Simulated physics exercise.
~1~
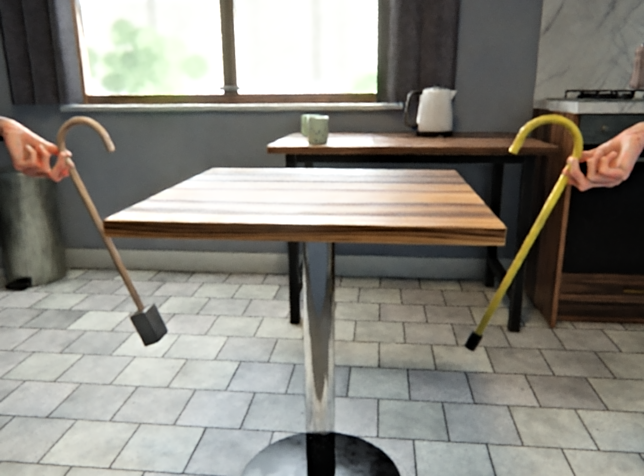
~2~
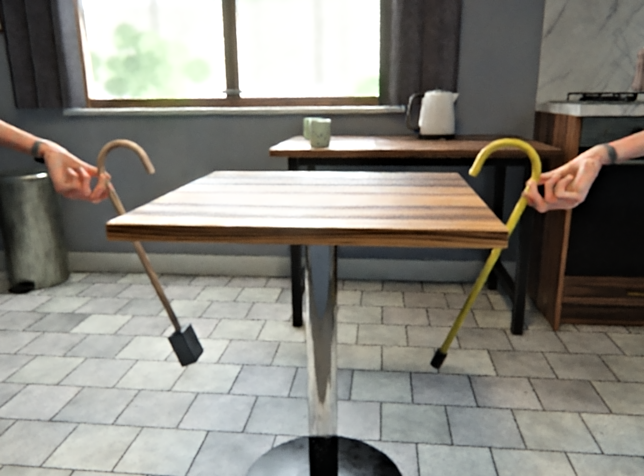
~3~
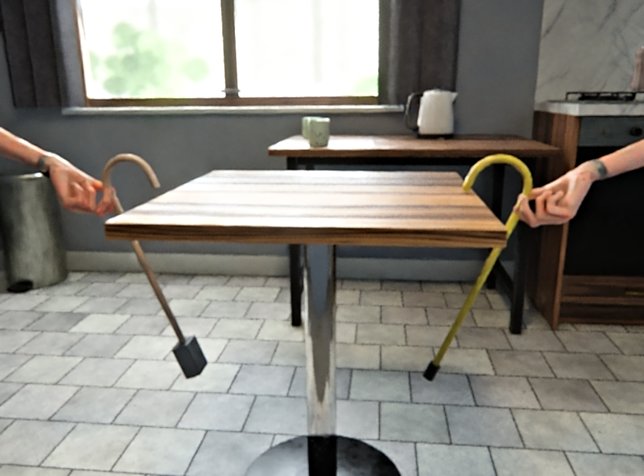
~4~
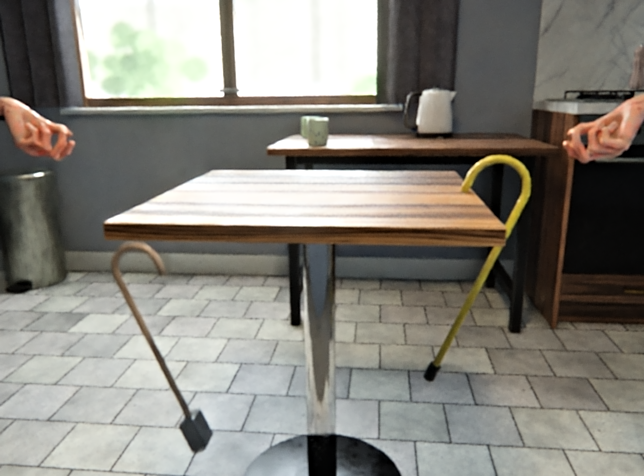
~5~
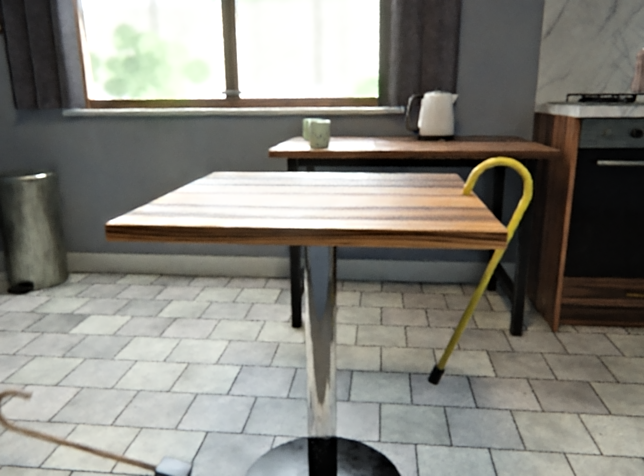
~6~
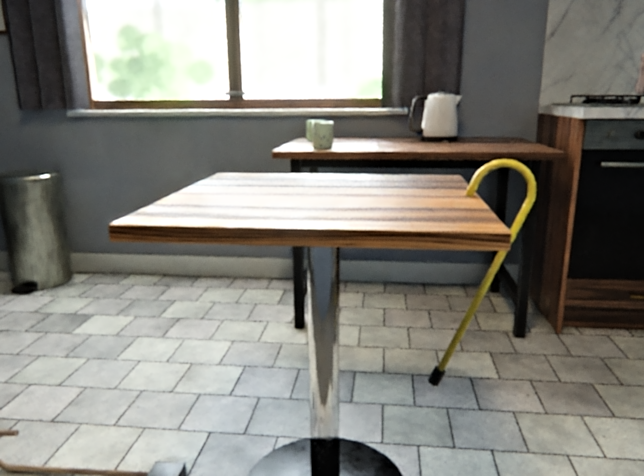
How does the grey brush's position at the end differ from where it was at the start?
At the start the grey brush was held up by a hand to the left of the table, with its head hanging down. By the end it was lying on the tiled floor at the lower left.
A hook-handled grey brush and a yellow cane were brought by two hands to opposite sides of a wooden table and let go; the cane stayed hooked on the right edge, while the brush dropped to the tiled floor at left.
